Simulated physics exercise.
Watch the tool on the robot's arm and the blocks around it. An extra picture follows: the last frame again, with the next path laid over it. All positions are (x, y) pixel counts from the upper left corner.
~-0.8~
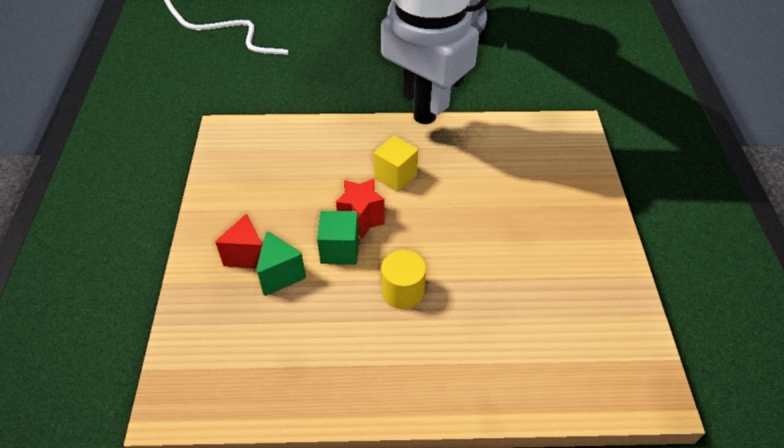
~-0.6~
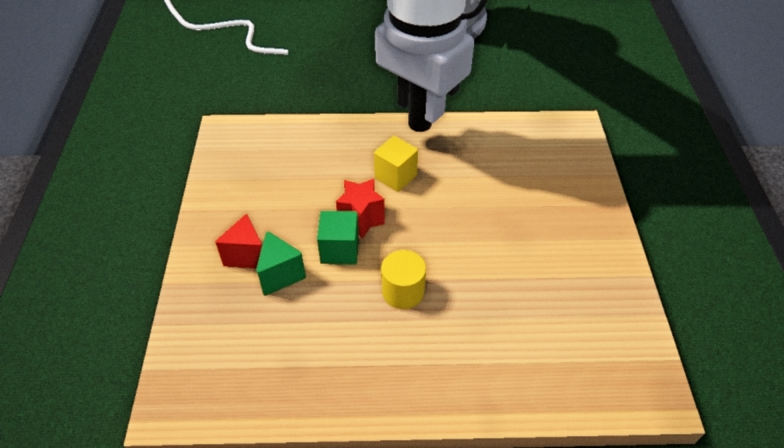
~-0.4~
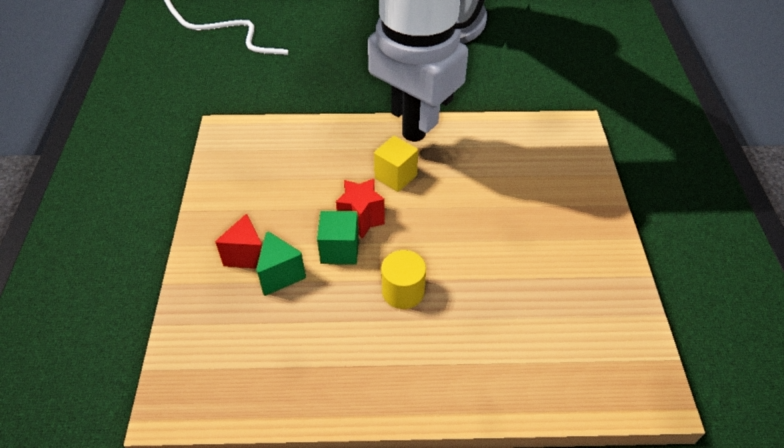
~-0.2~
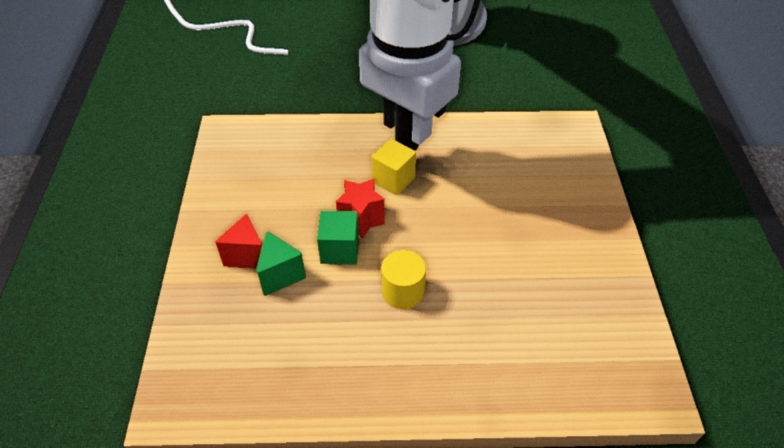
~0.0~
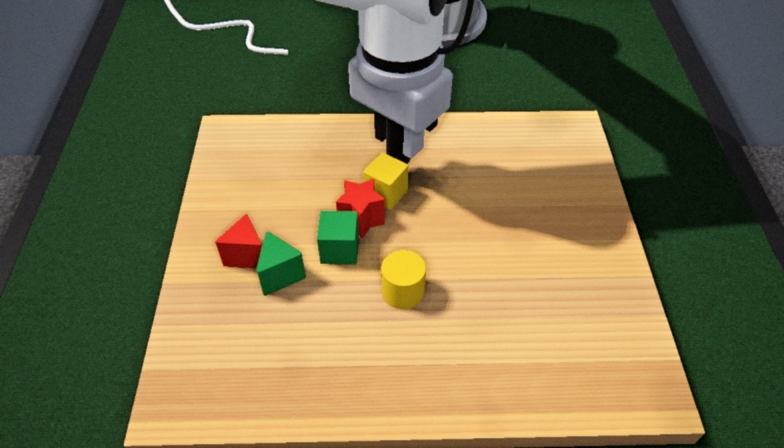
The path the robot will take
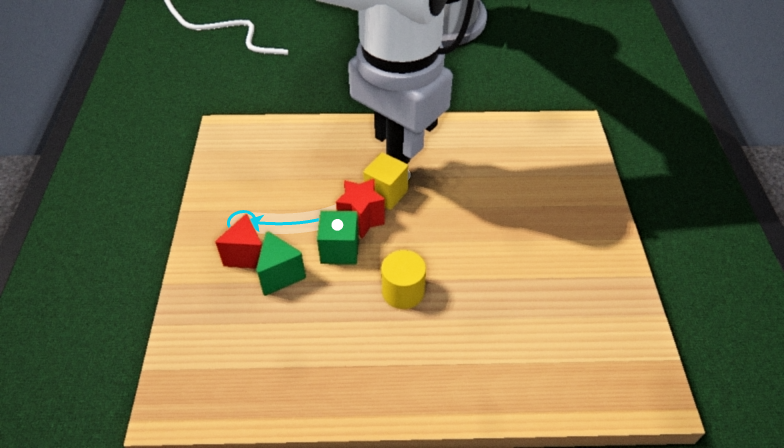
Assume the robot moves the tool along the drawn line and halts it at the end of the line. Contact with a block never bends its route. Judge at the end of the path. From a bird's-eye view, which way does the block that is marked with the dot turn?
Looking down, it rotates anti-clockwise.
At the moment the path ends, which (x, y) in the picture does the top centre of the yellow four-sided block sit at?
Its top middle will sit at (278, 223).
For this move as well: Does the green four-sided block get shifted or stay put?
The push reaches it.
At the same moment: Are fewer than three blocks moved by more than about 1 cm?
No, it doesn't check out.
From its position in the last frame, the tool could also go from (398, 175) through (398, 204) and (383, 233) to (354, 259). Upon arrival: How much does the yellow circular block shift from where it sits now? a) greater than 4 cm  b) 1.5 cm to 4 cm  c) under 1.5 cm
(c)
Drawn move, from (398, 175) through (358, 205) and (302, 222) to (242, 222); the dot is on the green four-sided block.
On the path given first. One third of the way, tool at (356, 189); green four-sided block at (320, 261), turned 15° anticlockwise; red star at (324, 228), turned 40° anticlockwise; yellow four-sided block at (339, 200).
Two thirds of the way, tool at (299, 207); green three-sided block at (257, 267), turned 35° clockwise; green four-sided block at (319, 283), turned 40° anticlockwise; red star at (299, 252), turned 75° anticlockwise; yellow four-sided block at (291, 221), turned 35° anticlockwise.
At the end, tool at (237, 206); green three-sided block at (255, 269), turned 40° clockwise; green four-sided block at (320, 283), turned 45° anticlockwise; red star at (297, 253), turned 80° anticlockwise; yellow four-sided block at (278, 223), turned 60° anticlockwise.
